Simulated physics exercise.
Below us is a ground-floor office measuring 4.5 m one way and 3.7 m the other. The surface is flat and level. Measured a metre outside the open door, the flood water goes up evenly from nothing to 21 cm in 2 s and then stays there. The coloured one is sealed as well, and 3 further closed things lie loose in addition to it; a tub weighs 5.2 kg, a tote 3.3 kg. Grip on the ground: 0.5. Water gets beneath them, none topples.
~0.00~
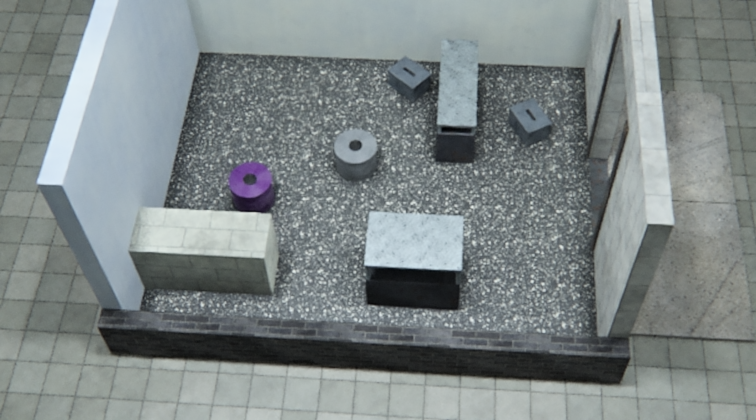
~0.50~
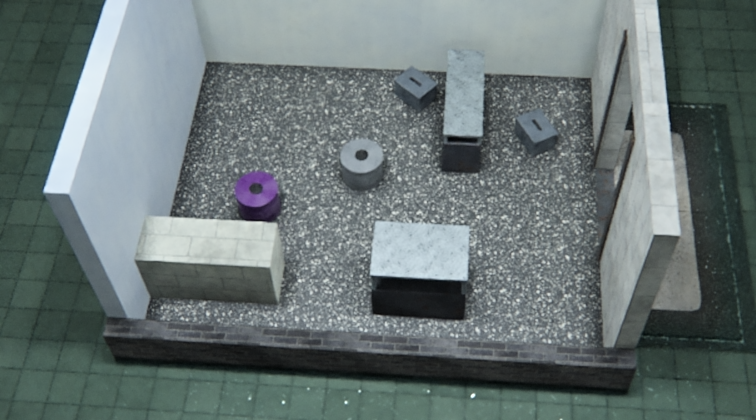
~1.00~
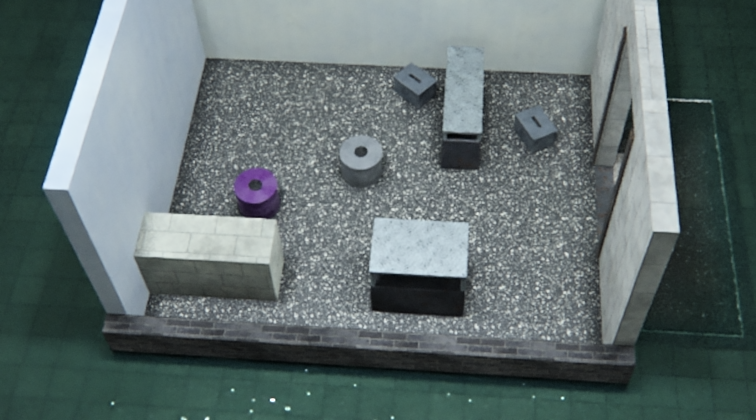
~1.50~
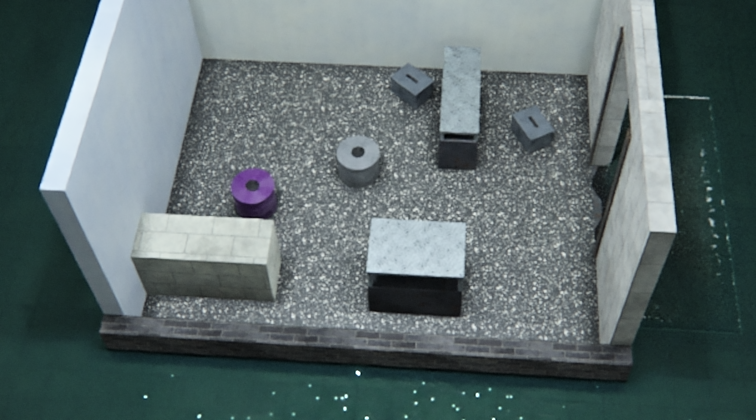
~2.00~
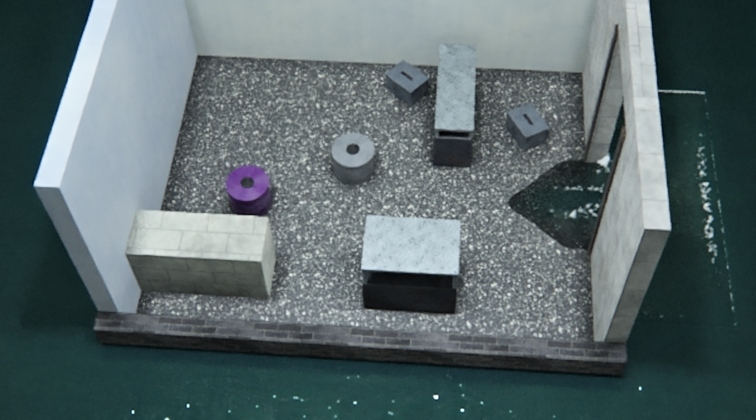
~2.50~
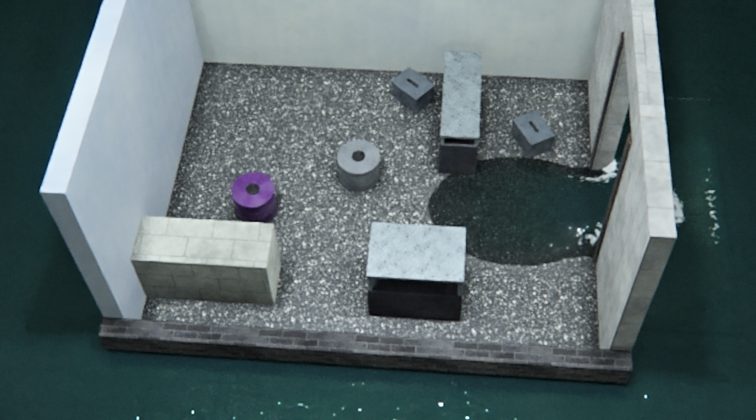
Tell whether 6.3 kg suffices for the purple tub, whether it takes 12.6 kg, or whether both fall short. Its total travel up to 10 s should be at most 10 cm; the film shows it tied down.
It will still move too far with both.
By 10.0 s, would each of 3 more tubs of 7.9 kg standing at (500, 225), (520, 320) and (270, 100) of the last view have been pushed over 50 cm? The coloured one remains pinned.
In that order: Over, under, past it.
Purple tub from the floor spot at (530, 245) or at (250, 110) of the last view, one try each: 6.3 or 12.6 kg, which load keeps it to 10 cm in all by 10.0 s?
In that order: No load works; no load works.
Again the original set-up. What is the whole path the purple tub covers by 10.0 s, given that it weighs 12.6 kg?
About 200 cm.
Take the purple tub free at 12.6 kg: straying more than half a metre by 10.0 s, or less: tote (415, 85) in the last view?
Result: Limit not reached.
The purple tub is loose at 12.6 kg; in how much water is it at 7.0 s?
8 cm, roughly.
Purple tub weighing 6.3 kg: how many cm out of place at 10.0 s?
200 cm.
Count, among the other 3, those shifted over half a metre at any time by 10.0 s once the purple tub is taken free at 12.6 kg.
It adds up to 2.
After 3.5 s the purple tub would be 0 cm from its start with 6.3 kg and 0 cm from its start with 12.6 kg; 0 cm of water round it then.
After 4.5 s the purple tub would be 45 cm from its start with 6.3 kg and 20 cm from its start with 12.6 kg; 4 cm of water round it then.
After 7.0 s the purple tub would be 140 cm from its start with 6.3 kg and 50 cm from its start with 12.6 kg; 8 cm of water round it then.
After 10.0 s the purple tub would be 183 cm from its start with 6.3 kg and 163 cm from its start with 12.6 kg; 11 cm of water round it then.
